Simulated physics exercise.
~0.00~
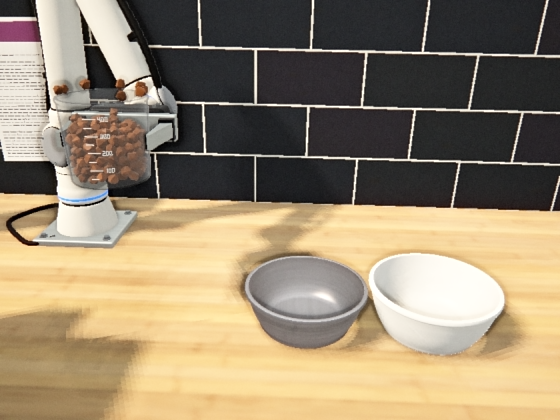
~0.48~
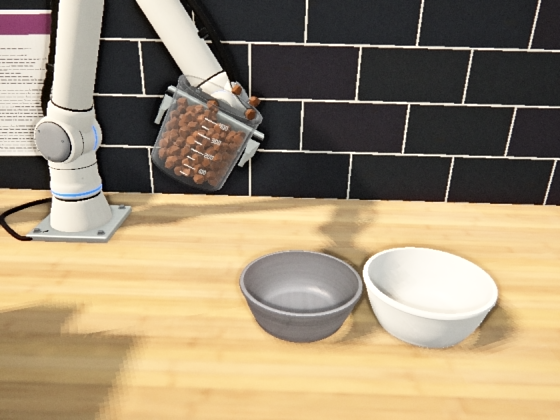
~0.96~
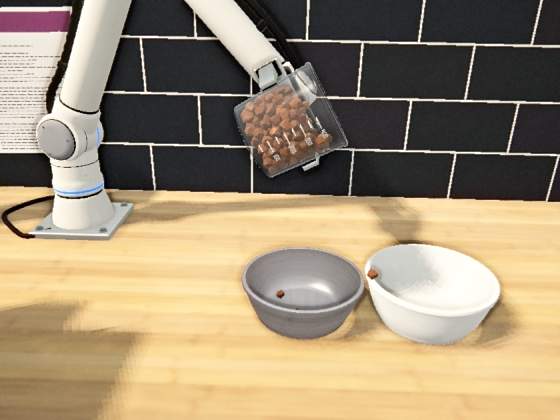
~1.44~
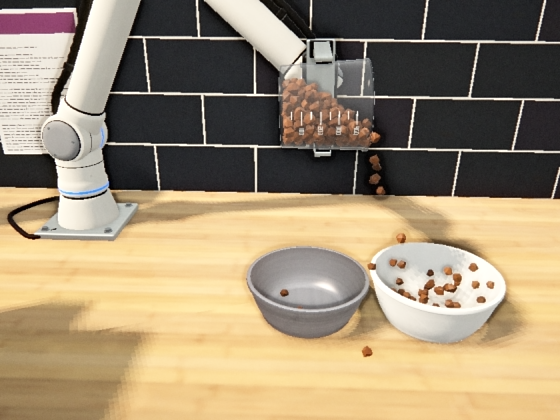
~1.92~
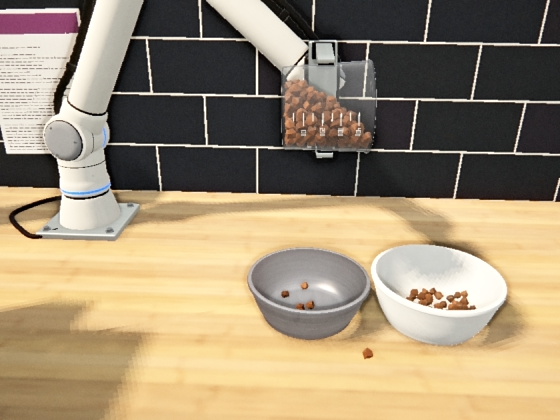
In the video, a robot arm carries a clear beaker of brown pellets to the right and tips it over a gray bowl and a white bowl, spilling some into the white one and a few into the gray, with one on the table and many still in the beaker.
